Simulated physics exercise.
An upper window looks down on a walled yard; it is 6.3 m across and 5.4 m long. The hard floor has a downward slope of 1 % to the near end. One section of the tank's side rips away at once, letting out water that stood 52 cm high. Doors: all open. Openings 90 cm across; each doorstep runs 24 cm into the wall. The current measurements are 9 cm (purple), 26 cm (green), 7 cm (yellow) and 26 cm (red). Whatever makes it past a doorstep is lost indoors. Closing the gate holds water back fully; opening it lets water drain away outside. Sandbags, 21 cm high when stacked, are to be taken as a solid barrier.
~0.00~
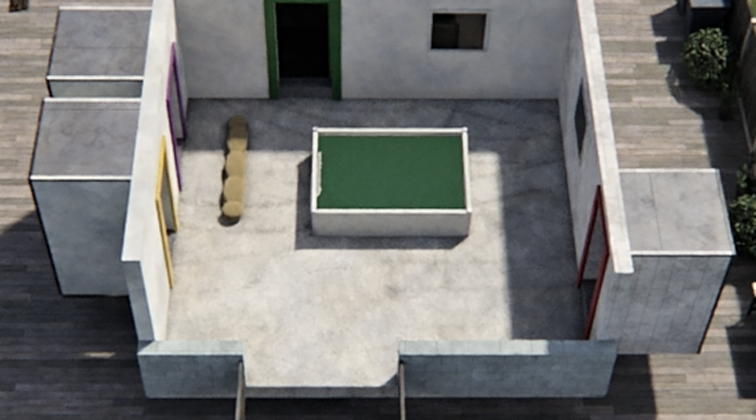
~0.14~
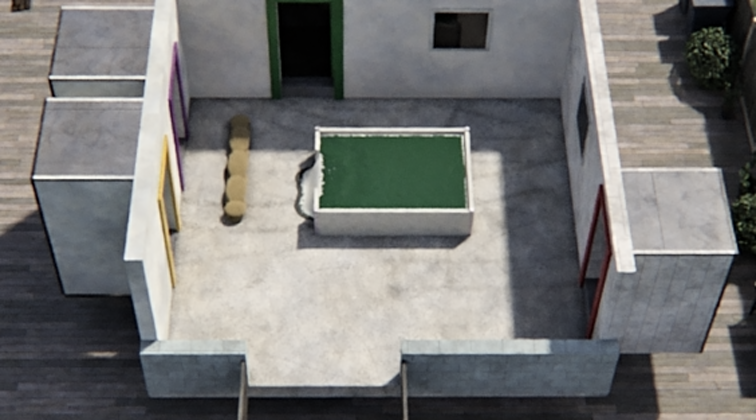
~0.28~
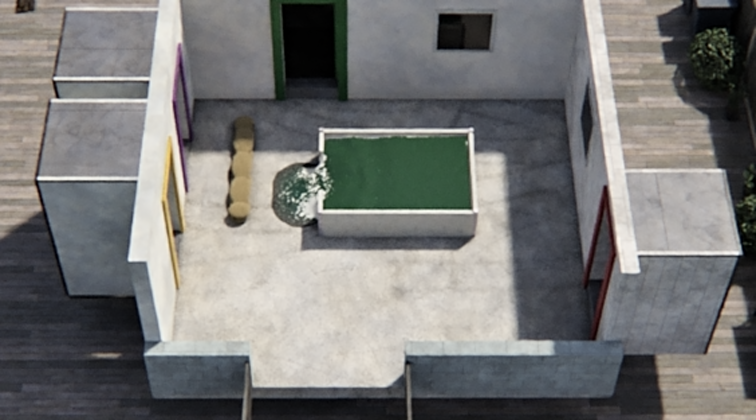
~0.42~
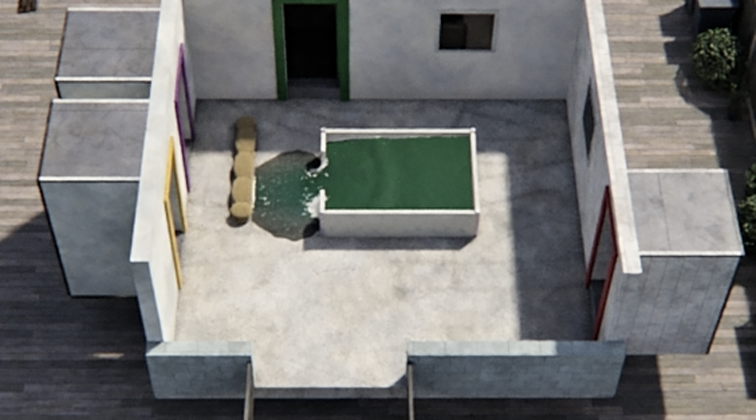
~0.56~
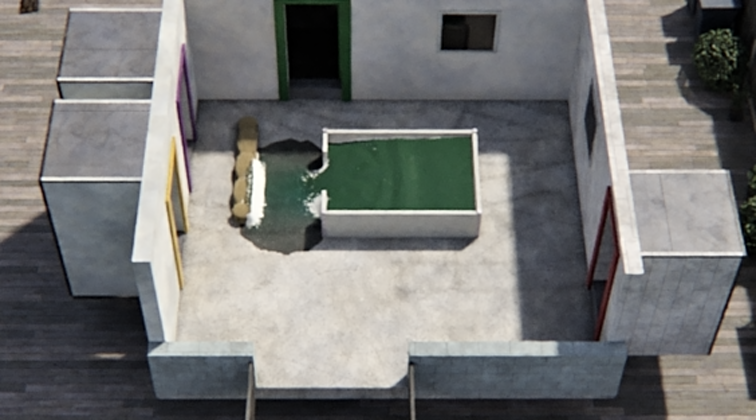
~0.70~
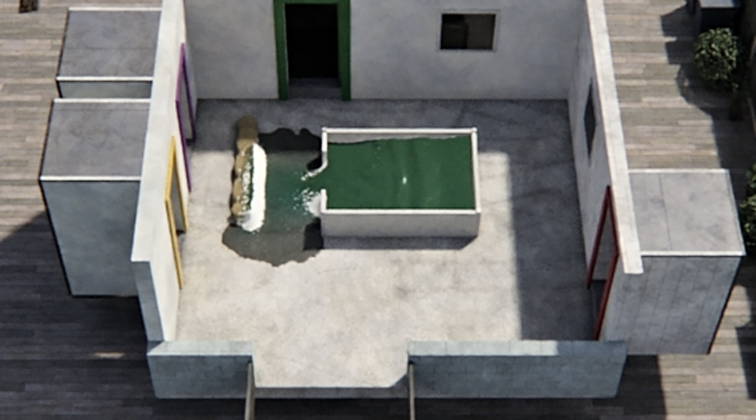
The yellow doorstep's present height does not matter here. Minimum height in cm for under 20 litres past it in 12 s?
Approx. 7.5 cm.
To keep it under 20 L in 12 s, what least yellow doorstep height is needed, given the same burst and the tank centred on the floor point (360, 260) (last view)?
New minimum height: Approx. 25 cm.
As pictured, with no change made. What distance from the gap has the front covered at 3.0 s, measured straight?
Reach: Approx. 4.0 m.
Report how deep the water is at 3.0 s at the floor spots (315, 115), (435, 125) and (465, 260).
10, 2 and 0 cm, respectively.
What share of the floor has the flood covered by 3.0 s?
About 45 per cent.
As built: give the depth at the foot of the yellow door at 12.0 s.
Depth: Near 4.5 cm.
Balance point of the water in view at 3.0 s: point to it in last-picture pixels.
I'd say around (332, 204).
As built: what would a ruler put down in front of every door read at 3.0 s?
In cm - purple: 7, green: 14, yellow: 8, red: 0.
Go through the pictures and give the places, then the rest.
The tank at (391, 173) is whole and still, 52 cm deep; the yellow door at (167, 216) is dry, in the first frame.
Water pours out at (319, 185) and has run 0.3 m, to (301, 209); about 7 cm deep outside, 52 cm at the back, in the second frame.
Water pours out at (323, 188) and has run 0.7 m, to (279, 210); about 8 cm deep outside, 52 cm at the back, in the third frame.
The gap is at (325, 188), the front 1.1 m out at (254, 213); the back of the tank holds 52 cm, in the fourth frame.
The front is at (247, 232), 1.3 m from the gap at (327, 188); 1.9 m2 of floor is wet, 52 cm left at the back, in the fifth frame.
The gap is at (326, 187), the front 1.6 m out at (231, 240); the back of the tank holds 52 cm; the yellow door at (176, 216), 2.5 m from the gap, is still 0.8 m from the nearest water, in the sixth frame.
After 1.4 s water covers 20 % of the floor, deepest (34 cm) near (256, 198); 4 cm at the yellow door, 0 litres in over its 7 cm doorstep.
After 3.0 s water covers 45 % of the floor, deepest (28 cm) near (257, 189); 8 cm at the yellow door, 3 litres in over its 7 cm doorstep.
After 12.0 s water covers 90 % of the floor, deepest (10 cm) near (454, 372); 5 cm at the yellow door, 21 litres in over its 7 cm doorstep.
At the yellow door as built, the water arrived by 1.2 s and peaked near 11 cm at 5.6 s.
Run again over the same 12 s with other heights there, 36 litres in over 6 cm, 2 litres over 9.5 cm. The limit of 20 litres is kept from about 7.5 cm up.
